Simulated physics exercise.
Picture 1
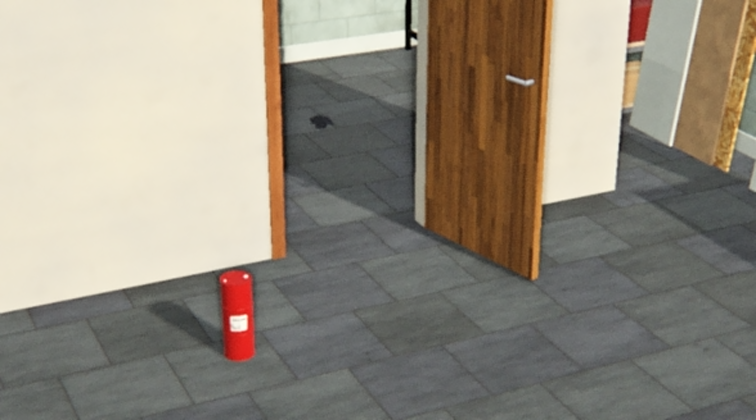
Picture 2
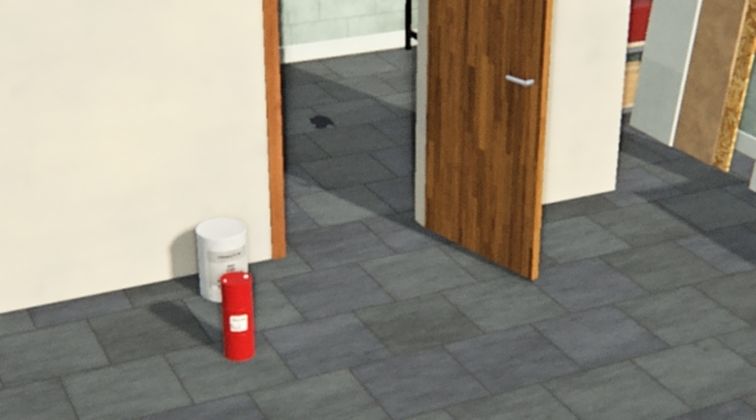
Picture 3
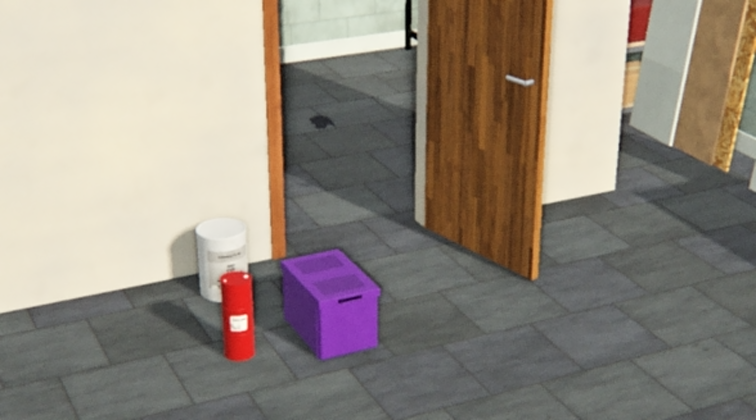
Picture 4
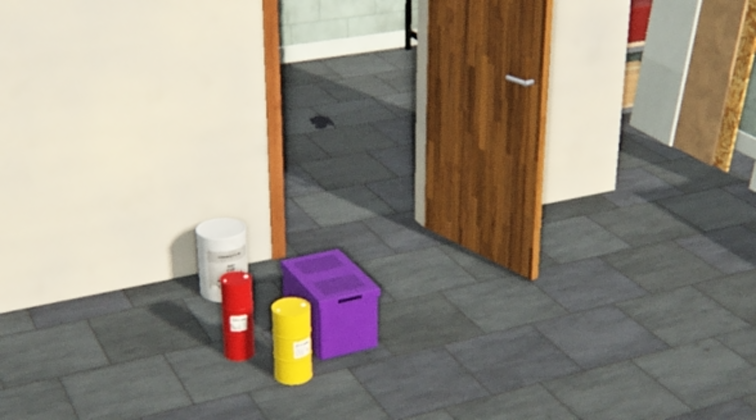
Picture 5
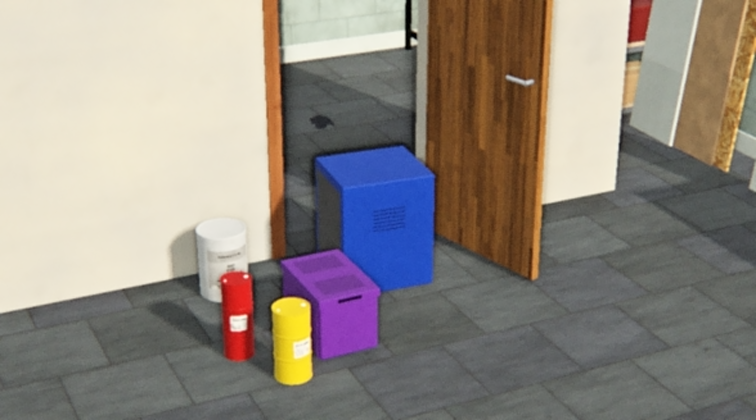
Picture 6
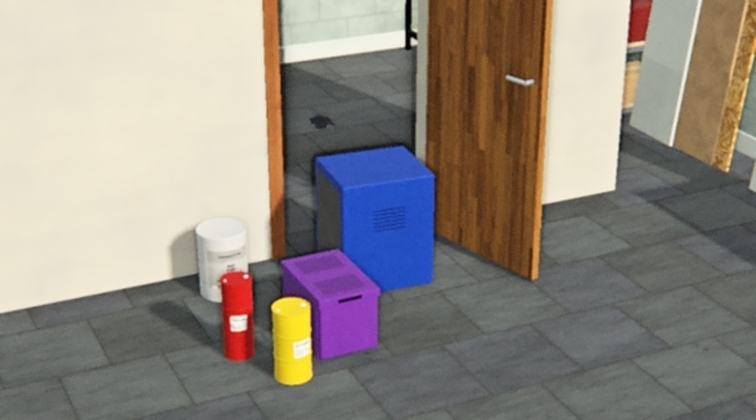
A wooden door stood wide open and still while a white pail, a purple tote, a yellow canister and a big blue appliance appeared one after another around a red canister on the floor.
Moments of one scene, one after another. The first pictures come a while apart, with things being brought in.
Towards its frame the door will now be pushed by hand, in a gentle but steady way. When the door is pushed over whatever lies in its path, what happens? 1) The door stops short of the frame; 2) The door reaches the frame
The door stops short of the frame.
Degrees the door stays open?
Around 65 degrees.
Then, 0.50 s later than the last frame, door at 94°.
Then, 0.80 s later than the last frame, door at 82°.
Then, 1.10 s later than the last frame, door at 68°.
When it is over, door at 66°; all 5 as before. End places, in pixels of the last picture, blue appliance near (372, 220).
